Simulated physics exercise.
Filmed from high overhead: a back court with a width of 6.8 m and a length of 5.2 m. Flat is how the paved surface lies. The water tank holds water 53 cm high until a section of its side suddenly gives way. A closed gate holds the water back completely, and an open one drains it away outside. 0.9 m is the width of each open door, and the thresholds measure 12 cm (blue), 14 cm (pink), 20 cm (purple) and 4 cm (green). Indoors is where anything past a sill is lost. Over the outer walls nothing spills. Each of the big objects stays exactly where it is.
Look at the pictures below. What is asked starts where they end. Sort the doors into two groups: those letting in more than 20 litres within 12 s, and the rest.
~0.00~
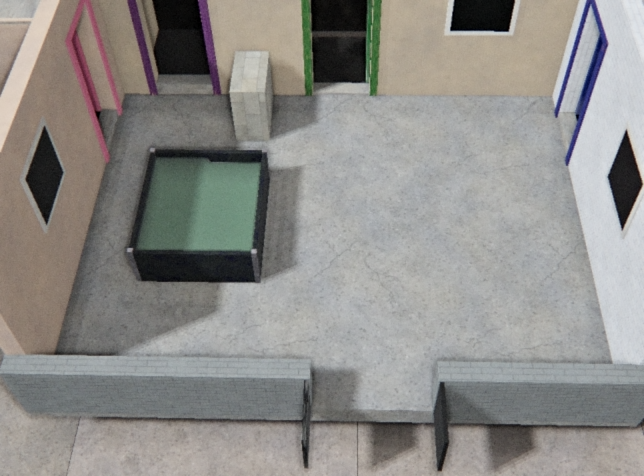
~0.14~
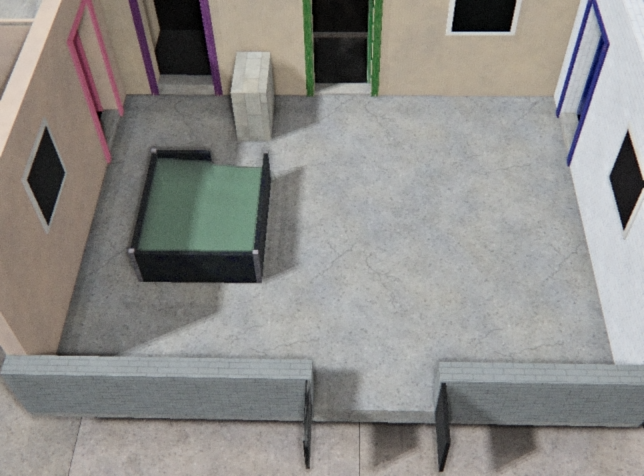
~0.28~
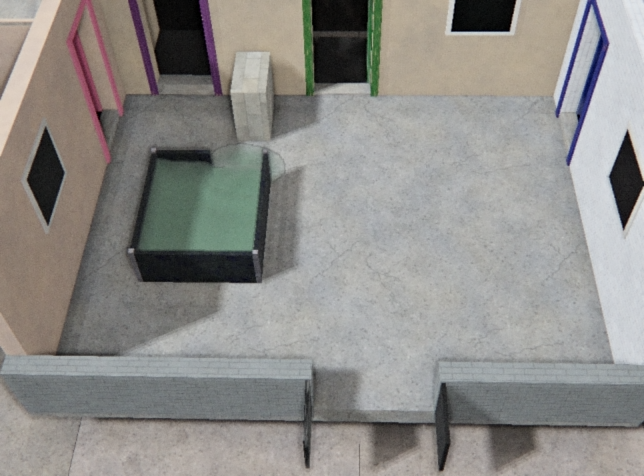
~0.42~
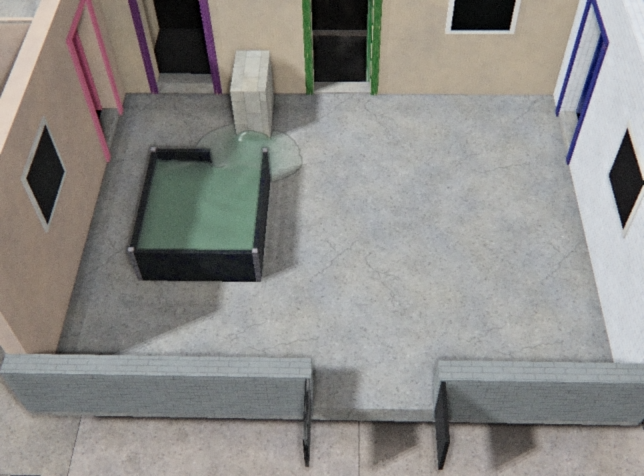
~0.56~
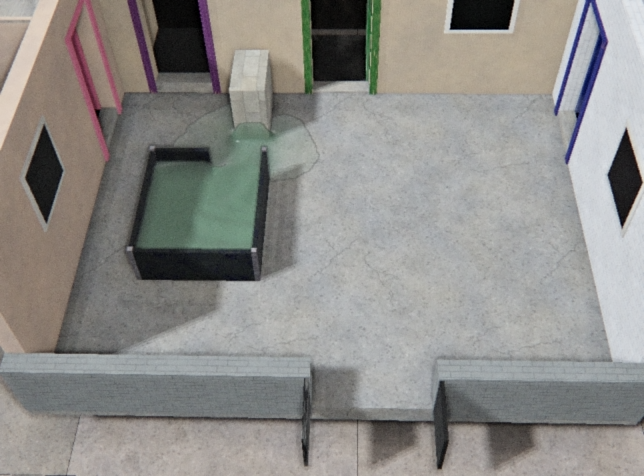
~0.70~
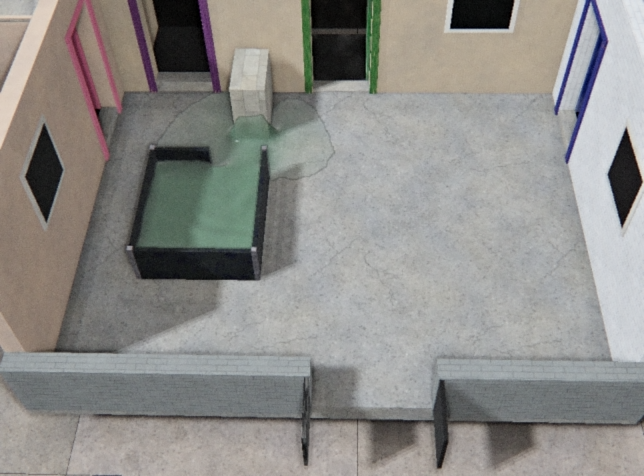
The blue door goes with the rest; the pink door goes with the rest; the purple door goes with the rest; the green door goes in the first group.
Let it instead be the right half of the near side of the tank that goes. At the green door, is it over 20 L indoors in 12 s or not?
Note: Green door, short of the limit.
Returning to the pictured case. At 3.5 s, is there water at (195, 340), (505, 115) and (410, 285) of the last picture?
Point 1: Unreached; point 2: Reached; point 3: Unreached.
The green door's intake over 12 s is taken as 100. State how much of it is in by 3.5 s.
About 75 per cent.
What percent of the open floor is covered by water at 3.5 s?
Around 35 per cent.
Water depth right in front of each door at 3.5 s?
Door by door in cm, blue shows 12, pink shows 11, purple shows 13, green shows 7.
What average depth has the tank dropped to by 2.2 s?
The average depth is around 30 cm.
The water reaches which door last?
The blue door.
After 1.4 s water covers 15 % of the floor and is deepest (38 cm) near (254, 147); blue door not reached, pink door not reached, purple door 13 cm at the sill, 0 L in, green door 8 cm at the sill, 3 L in.
After 2.2 s water covers 25 % of the floor and is deepest (28 cm) near (254, 147); blue door not reached, pink door 15 cm at the sill, 0 L in, purple door 15 cm at the sill, 0 L in, green door 10 cm at the sill, 29 L in.
After 3.5 s water covers 35 % of the floor and is deepest (22 cm) near (254, 147); blue door 12 cm at the sill, 0 L in, pink door 11 cm at the sill, 2 L in, purple door 13 cm at the sill, 0 L in, green door 7 cm at the sill, 58 L in.
After 7.0 s water covers 65 % of the floor and is deepest (12 cm) near (242, 147); blue door 7 cm at the sill, 2 L in, pink door 8 cm at the sill, 2 L in, purple door 9 cm at the sill, 0 L in, green door 5 cm at the sill, 76 L in.
After 12.0 s water covers 90 % of the floor and is deepest (6 cm) near (47, 382); blue door 4 cm at the sill, 2 L in, pink door 5 cm at the sill, 2 L in, purple door 4 cm at the sill, 0 L in, green door 3 cm at the sill, 78 L in.
